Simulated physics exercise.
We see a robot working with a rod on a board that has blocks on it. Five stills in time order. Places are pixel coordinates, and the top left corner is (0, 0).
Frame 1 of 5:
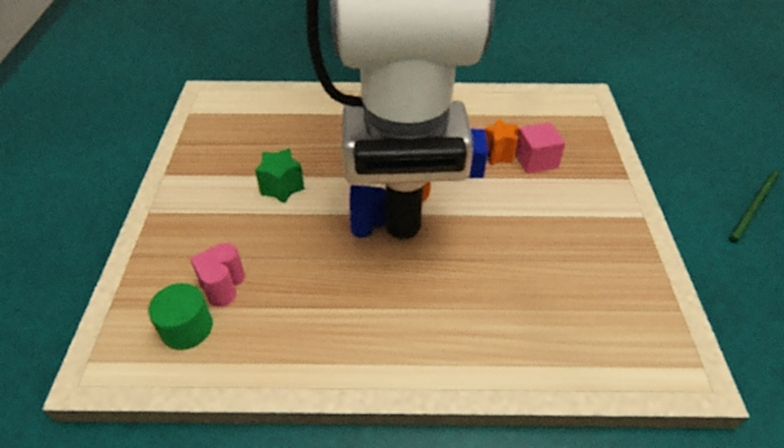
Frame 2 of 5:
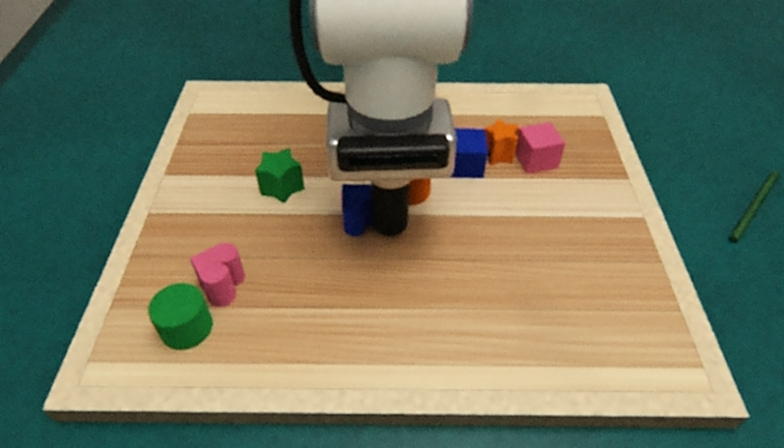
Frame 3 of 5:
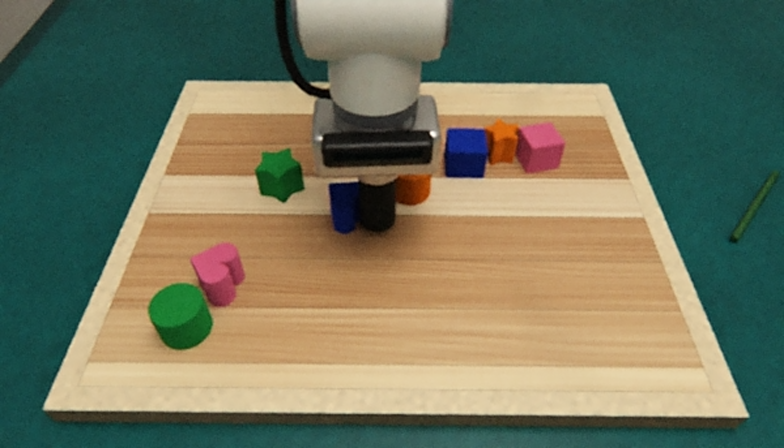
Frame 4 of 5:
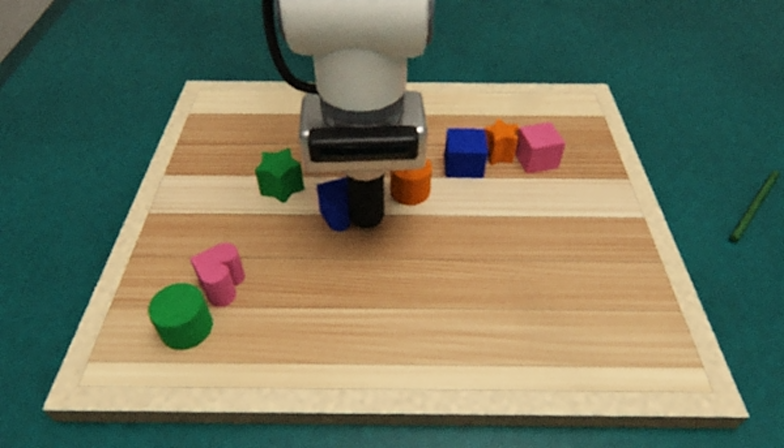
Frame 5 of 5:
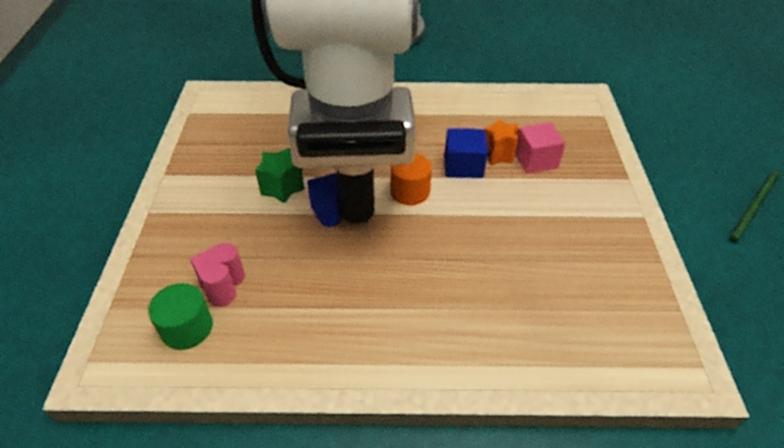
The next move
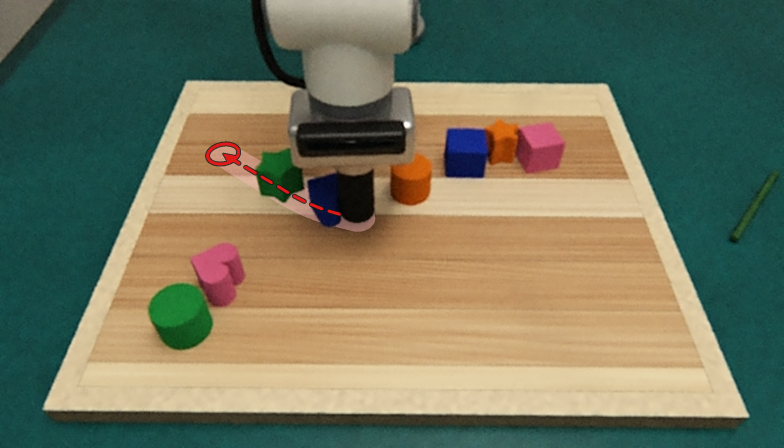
A robot arm with a black rod pushed a blue block left across a wooden board toward a green star, uncovering an orange round block behind it, while the other blocks stayed still.
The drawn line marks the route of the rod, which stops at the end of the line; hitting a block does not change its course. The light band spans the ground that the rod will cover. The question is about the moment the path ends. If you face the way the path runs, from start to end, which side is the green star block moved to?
It's pushed right.
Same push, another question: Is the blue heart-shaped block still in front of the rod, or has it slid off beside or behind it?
The rod will have lost it.
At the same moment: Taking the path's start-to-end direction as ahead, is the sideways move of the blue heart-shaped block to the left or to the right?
Leftward.
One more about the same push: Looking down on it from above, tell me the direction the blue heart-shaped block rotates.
Seen from overhead, it turns anticlockwise.
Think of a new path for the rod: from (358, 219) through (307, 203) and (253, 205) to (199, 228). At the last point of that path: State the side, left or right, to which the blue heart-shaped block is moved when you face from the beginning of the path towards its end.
Pushed right.
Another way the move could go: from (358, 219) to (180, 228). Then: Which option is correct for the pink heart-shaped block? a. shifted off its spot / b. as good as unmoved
b
Drawn move, from (358, 219) over (282, 189) to (223, 154).
On the path given first. One third of the way, rod at (302, 193); green star block at (258, 151), turned 20° clockwise; blue heart-shaped block at (271, 171).
Two thirds of the way, rod at (259, 168); green star block at (237, 131), turned 55° clockwise; blue heart-shaped block at (227, 162), turned 55° anticlockwise.
At the end, rod at (221, 146); green star block at (222, 109), turned 120° clockwise; blue heart-shaped block at (222, 161), turned 80° anticlockwise; orange circle still.
